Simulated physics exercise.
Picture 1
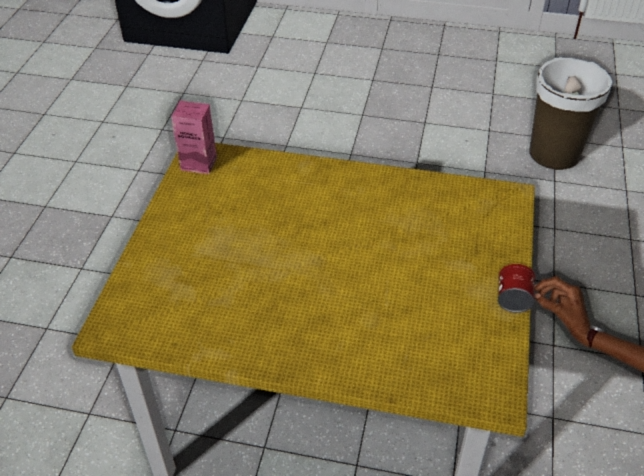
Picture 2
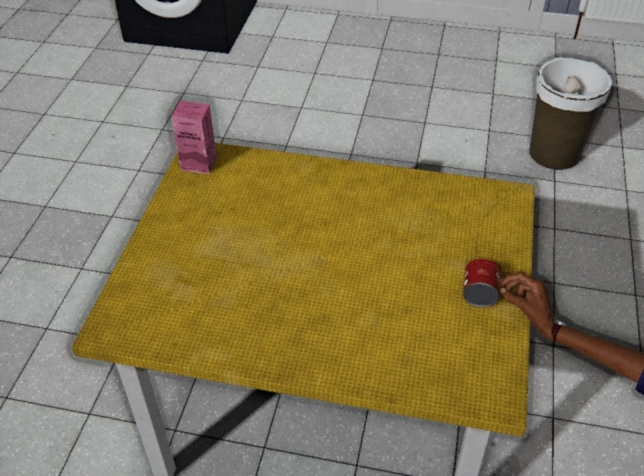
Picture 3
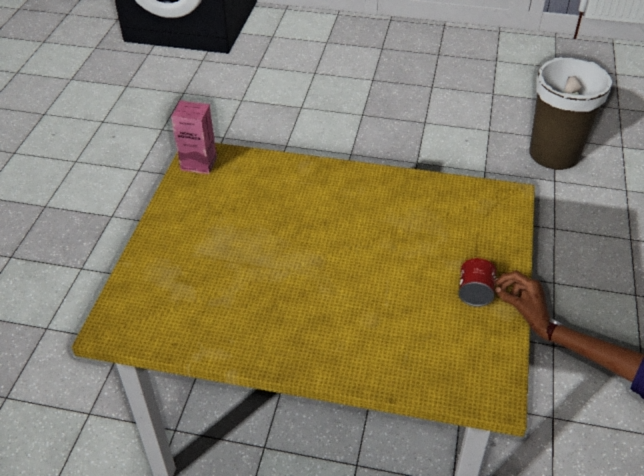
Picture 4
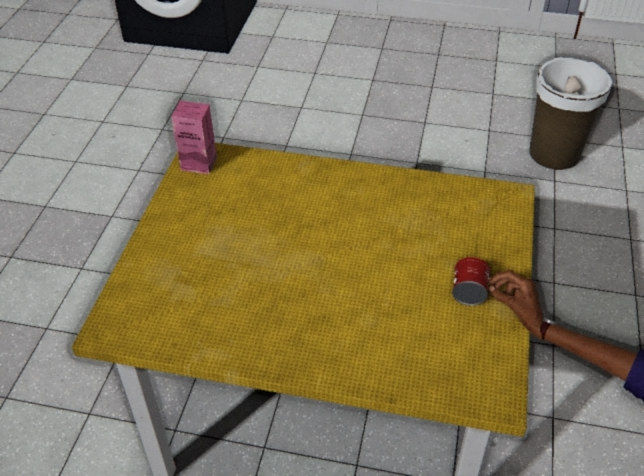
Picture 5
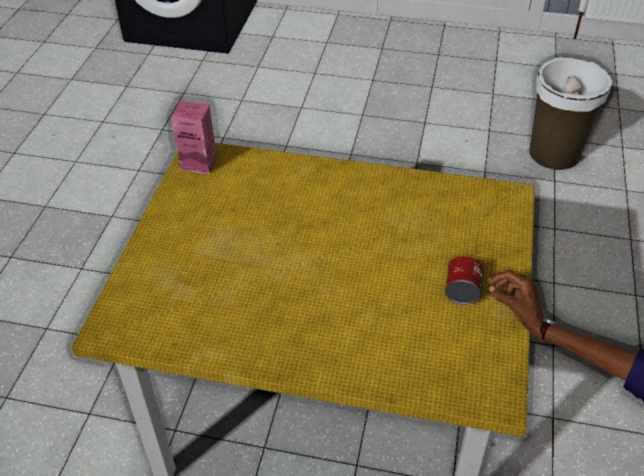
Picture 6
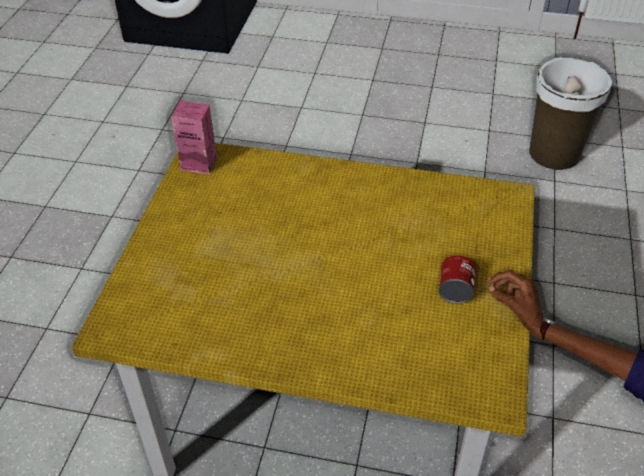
Red tin sliding left across a yellow-topped table, pushed by a hand from the right, then inching onward as the hand stays back.
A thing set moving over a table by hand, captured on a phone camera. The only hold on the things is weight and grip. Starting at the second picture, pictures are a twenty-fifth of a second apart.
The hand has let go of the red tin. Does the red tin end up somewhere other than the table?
No. My guess is that it does not leave the table.
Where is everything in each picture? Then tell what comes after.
The first picture shows under the hand; red tin (516, 288).
The second picture shows under the hand; red tin (482, 283).
The third picture shows under the hand; red tin (477, 282).
The fourth picture shows red tin (471, 281).
The fifth picture shows red tin (464, 280) moved a little.
The sixth picture shows red tin (458, 279) moved a little.
Then, 0.10 s later than the last frame, red tin moved about its own width near (443, 277).
Then, 0.30 s later than the last frame, red tin moved about its own width near (422, 274).
When it is over, moved from the start, red tin. End places, in pixels of the last picture, red tin near (409, 272).
